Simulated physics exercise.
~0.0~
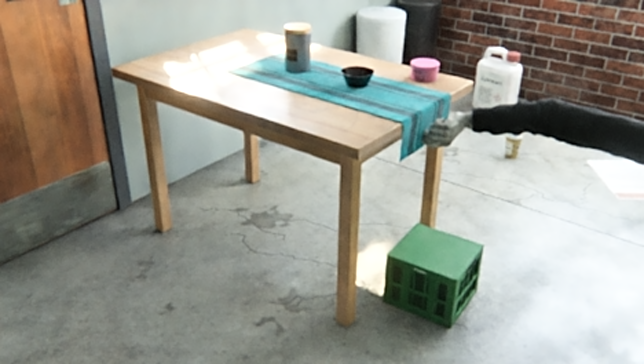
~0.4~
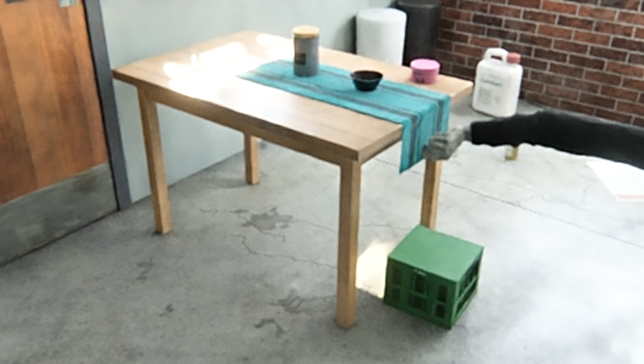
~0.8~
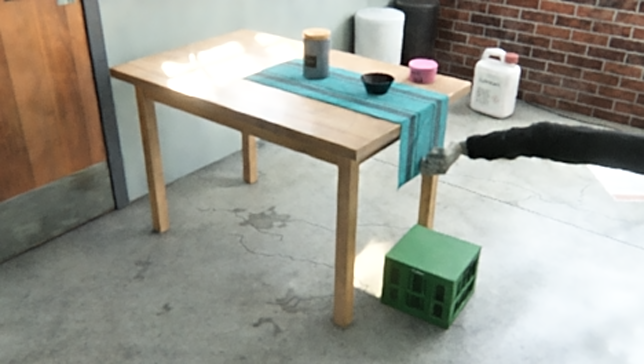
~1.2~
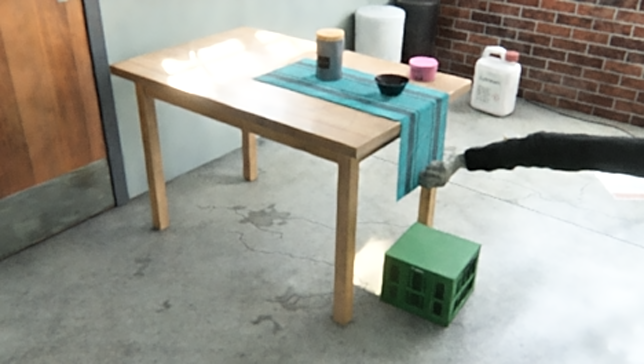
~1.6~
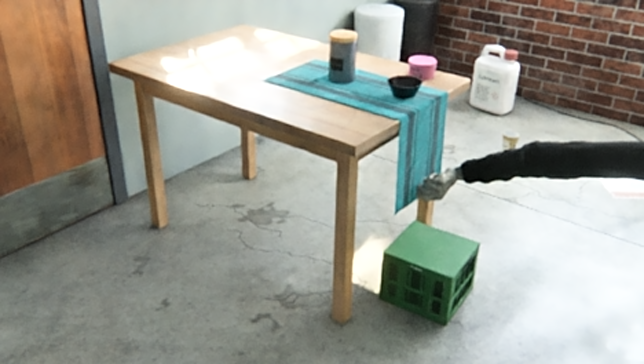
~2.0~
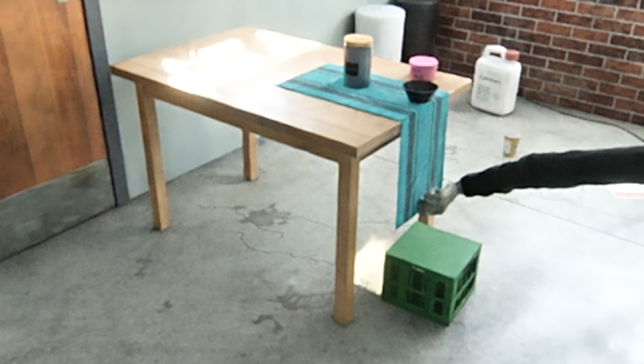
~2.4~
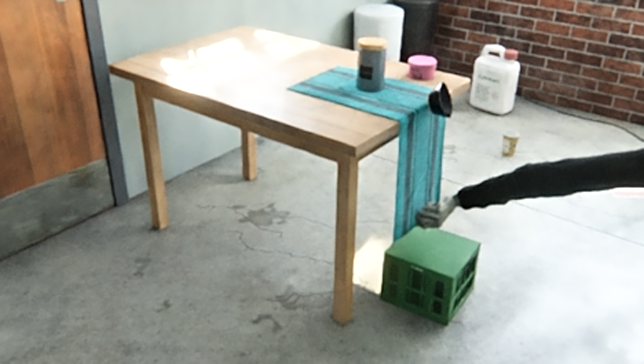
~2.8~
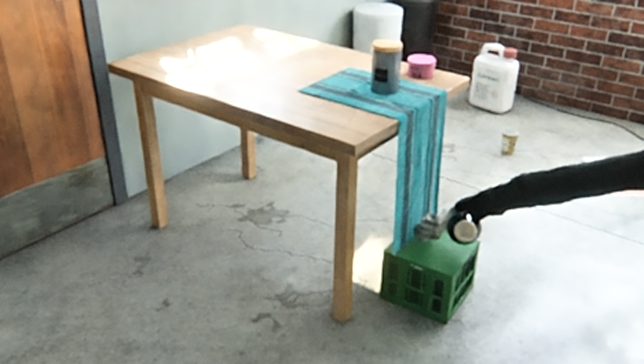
A gloved hand slowly pulling a turquoise runner down off a wooden table, tipping a black bowl over the edge above a green crate.
